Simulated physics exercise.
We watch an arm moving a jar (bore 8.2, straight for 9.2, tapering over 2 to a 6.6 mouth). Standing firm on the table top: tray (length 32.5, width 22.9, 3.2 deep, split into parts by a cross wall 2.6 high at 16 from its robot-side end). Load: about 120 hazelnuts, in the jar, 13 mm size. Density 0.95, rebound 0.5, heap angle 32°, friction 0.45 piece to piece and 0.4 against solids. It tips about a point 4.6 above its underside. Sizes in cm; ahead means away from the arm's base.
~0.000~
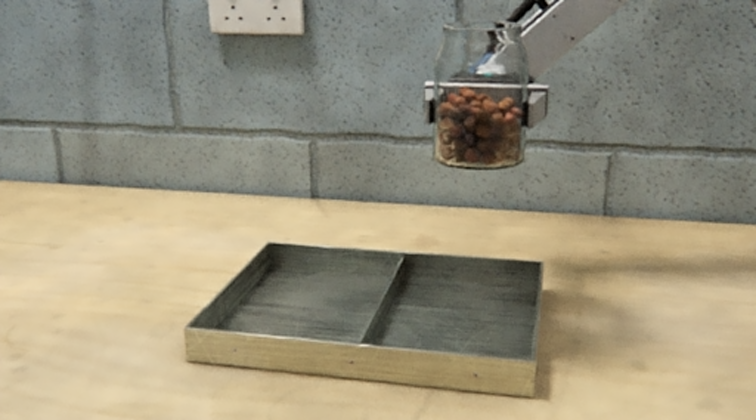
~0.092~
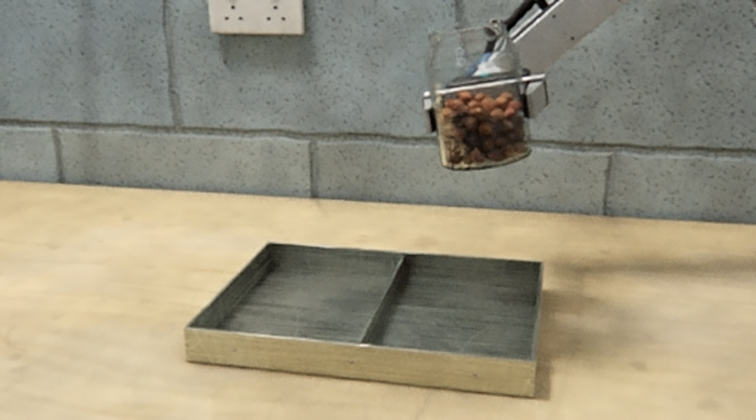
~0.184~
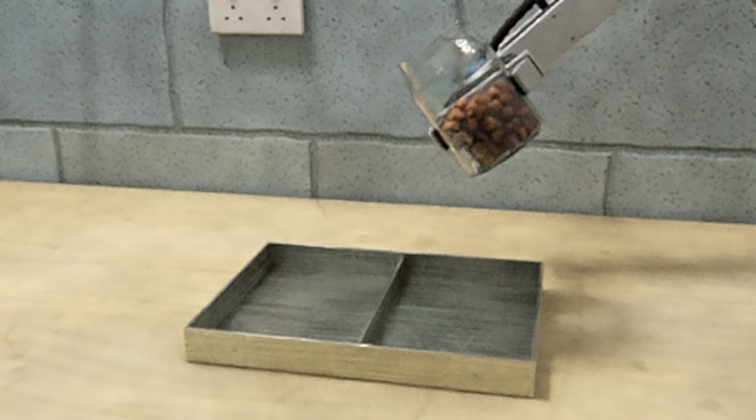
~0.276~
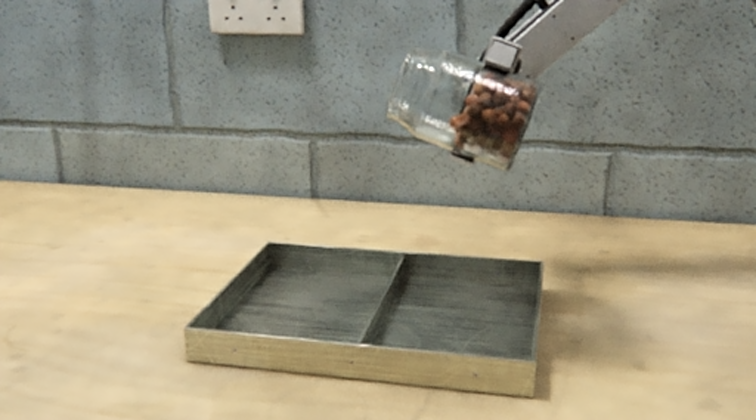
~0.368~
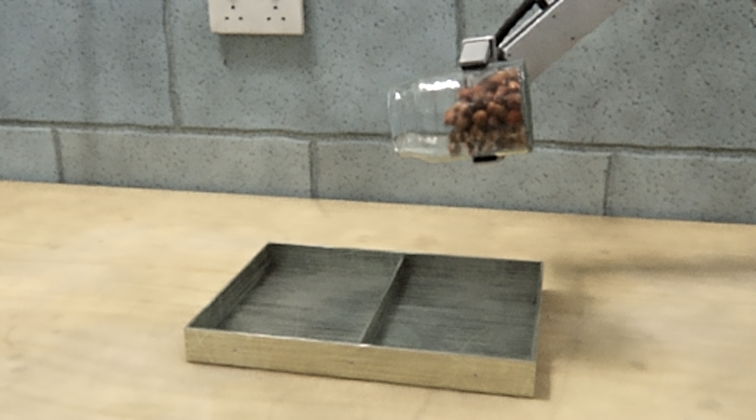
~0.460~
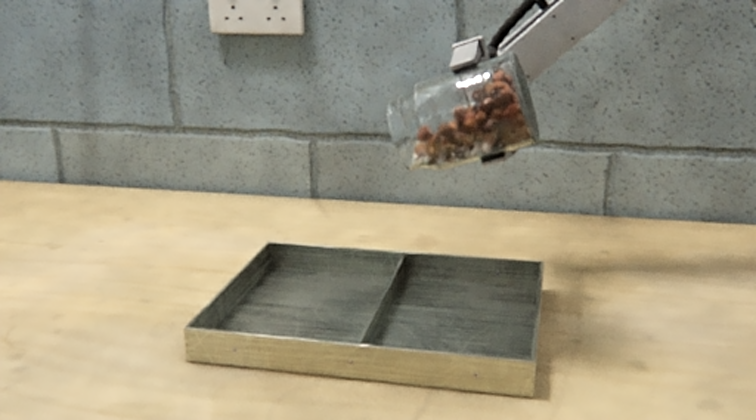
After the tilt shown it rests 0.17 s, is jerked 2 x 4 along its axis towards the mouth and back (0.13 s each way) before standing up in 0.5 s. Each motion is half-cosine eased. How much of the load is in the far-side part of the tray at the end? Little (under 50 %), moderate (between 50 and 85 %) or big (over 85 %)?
A moderate share, between 50 and 85 %, ends in the far-side part of the tray.
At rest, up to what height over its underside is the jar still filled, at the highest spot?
About 3.0 cm.
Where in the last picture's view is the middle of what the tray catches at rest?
Near (296, 309).
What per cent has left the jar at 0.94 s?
Near 45 per cent so far.
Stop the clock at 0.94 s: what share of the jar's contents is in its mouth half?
About 90 per cent.
By 0.94 s, tipped 109°, highest piece 21 above the table; 70 in the jar, 30 in the far-side part, 25 in flight or on a rim.
By 1.41 s, tipped 50°, highest piece 26 above the table; 82 in the far-side part, 31 in the jar, 10 in the robot-side part, 2 in flight or on a rim.
By 1.85 s, upright, highest piece 22 above the table; 84 in the far-side part, 31 in the jar, 10 in the robot-side part.
By 2.55 s, upright, highest piece 22 above the table; 84 in the far-side part, 31 in the jar, 10 in the robot-side part.
Final count, 84 in the far-side part, 31 in the jar, 10 in the robot-side part. That is 67 % in the far-side part of the tray.
